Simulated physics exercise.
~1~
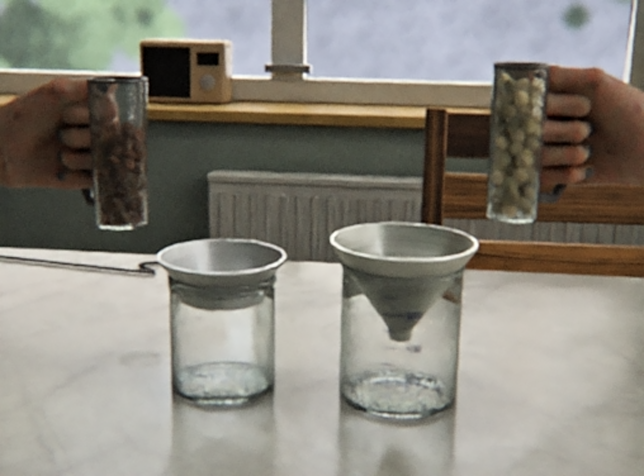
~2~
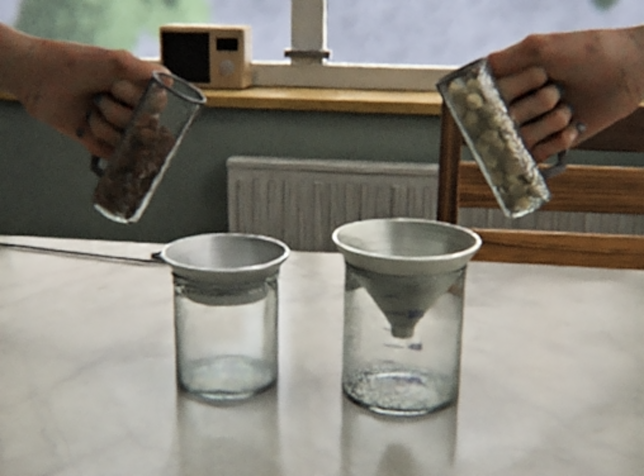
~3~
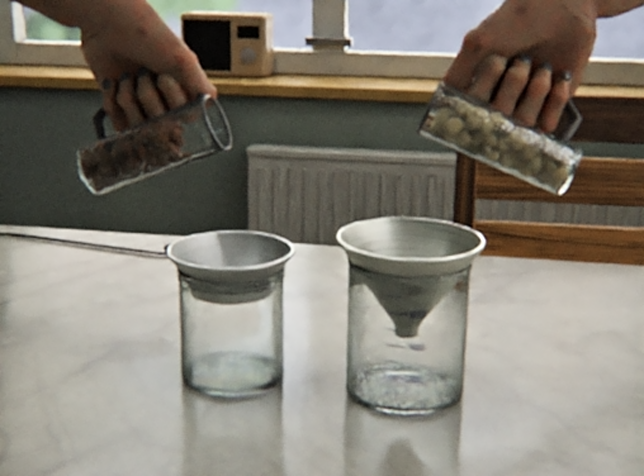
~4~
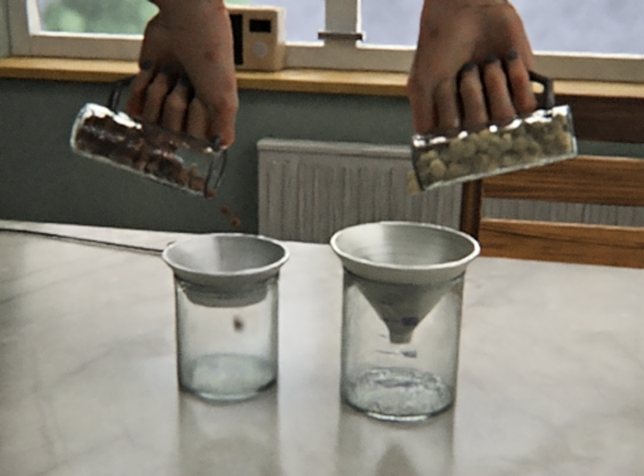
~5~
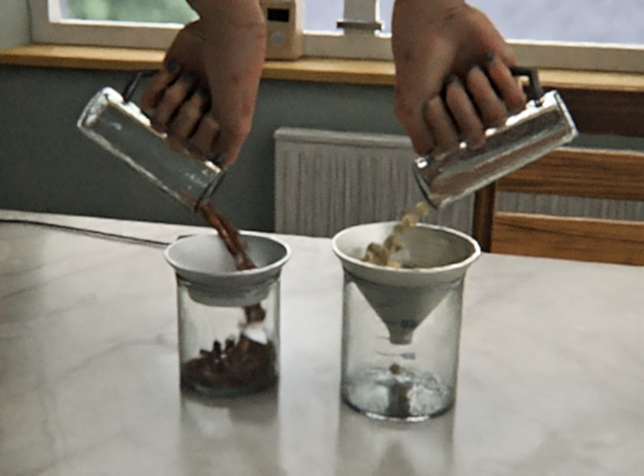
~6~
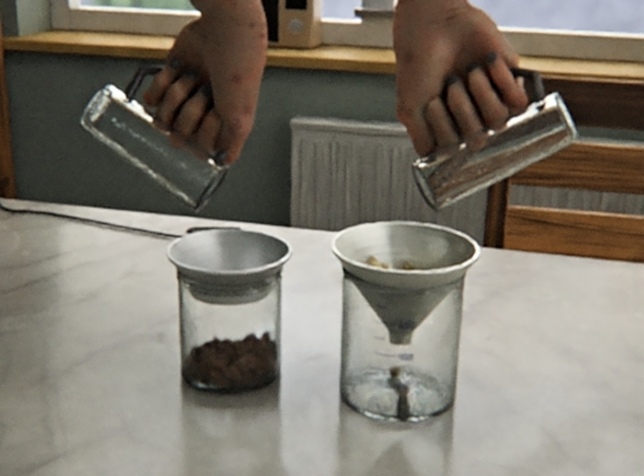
Two hands tip glass mugs over funnels set on clear jars, pouring reddish-brown pieces on the left and pale, rounded pieces on the right. The brown pieces drop through and settle in the left jar, while most pale ones stay stuck in the right funnel, with only a few below.
